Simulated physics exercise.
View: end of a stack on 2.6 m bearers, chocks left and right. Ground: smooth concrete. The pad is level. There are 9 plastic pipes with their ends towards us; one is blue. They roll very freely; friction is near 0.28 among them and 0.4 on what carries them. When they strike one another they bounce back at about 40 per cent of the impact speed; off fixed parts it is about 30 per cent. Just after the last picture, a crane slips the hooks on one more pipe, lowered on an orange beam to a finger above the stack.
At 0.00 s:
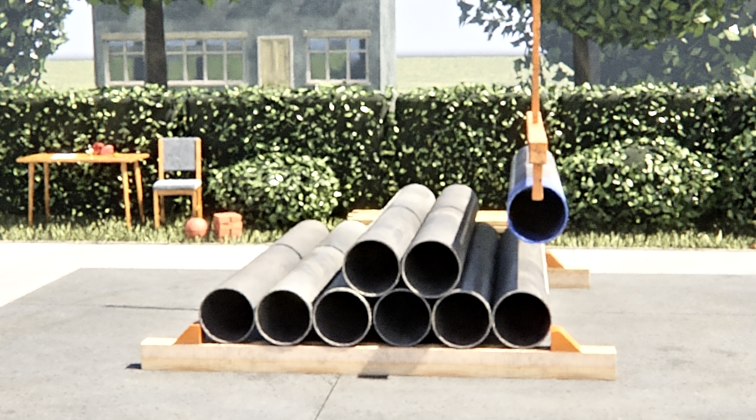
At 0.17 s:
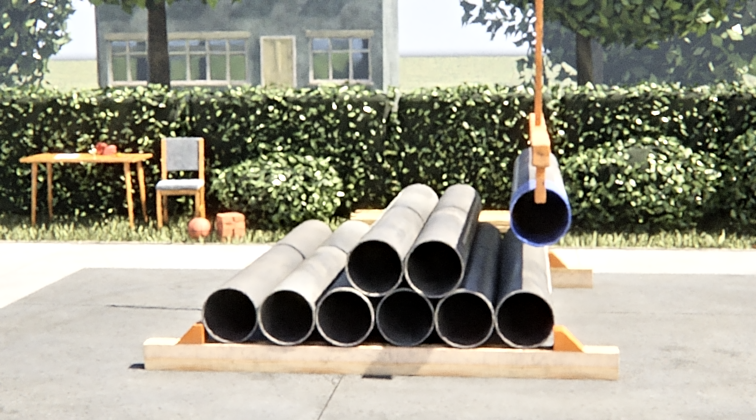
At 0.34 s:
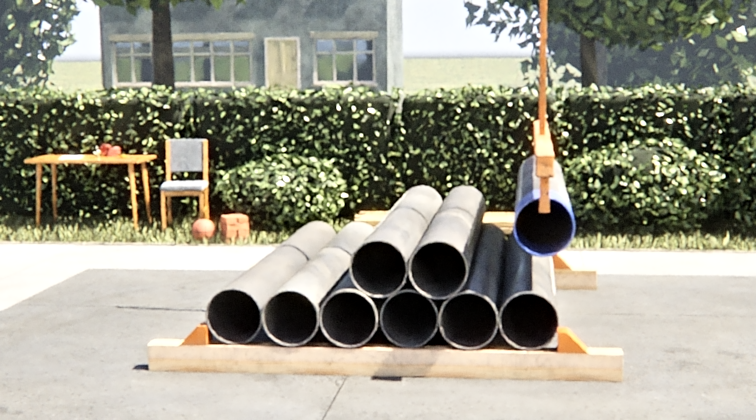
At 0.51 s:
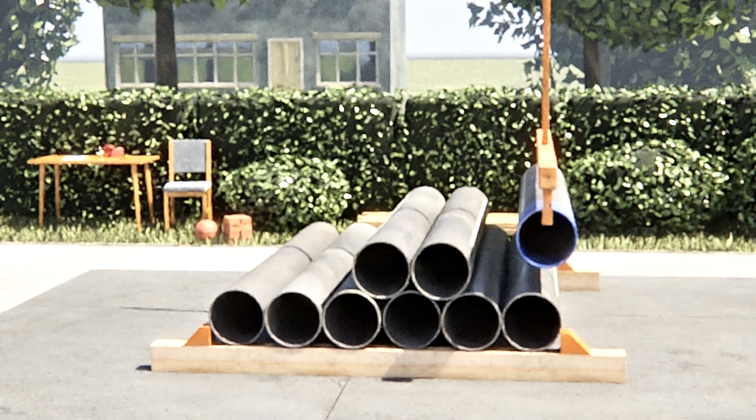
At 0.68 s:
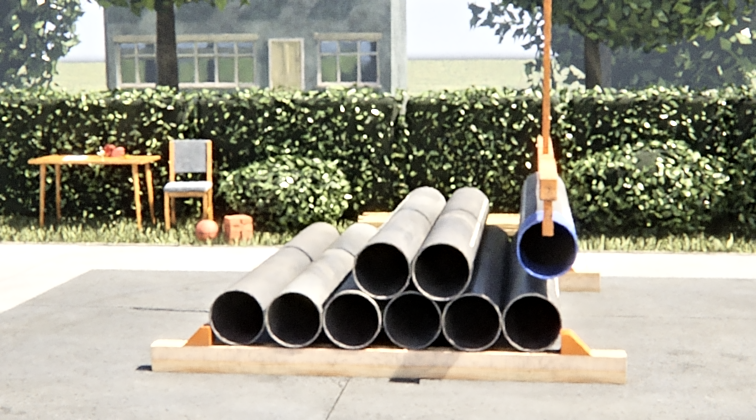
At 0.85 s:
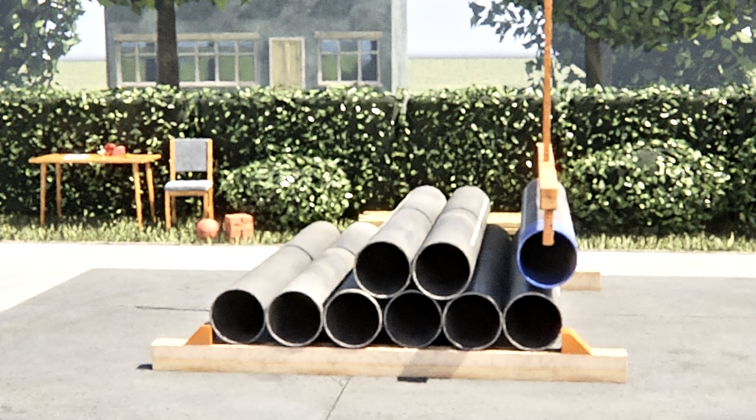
A blue pipe hanging from an orange hoist was lowered slowly at the right side of a stack of dark pipes, while the stacked pipes stayed still on their wooden supports.
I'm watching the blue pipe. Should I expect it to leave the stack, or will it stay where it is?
Expect it to leave the stack.
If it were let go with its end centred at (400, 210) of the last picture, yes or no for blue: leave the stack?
In that case blue stays put.
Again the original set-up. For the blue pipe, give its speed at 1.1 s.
Estimate: Some 0.3 m/s.
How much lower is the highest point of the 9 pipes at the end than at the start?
30 cm.
After 1.1 s, blue is up on others, 5 cm inside the right chock, rolling right; 0 of 9 are outside the chocks.
After 1.3 s, blue is up on others, 5 cm inside the right chock, rolling right; 0 of 9 are outside the chocks.
After 1.5 s, blue is beyond the right chock, rolling right; 1 of 9 is outside the chocks.
At rest (3.0 s), blue is beyond the right chock; 1 of 9 is outside the chocks.
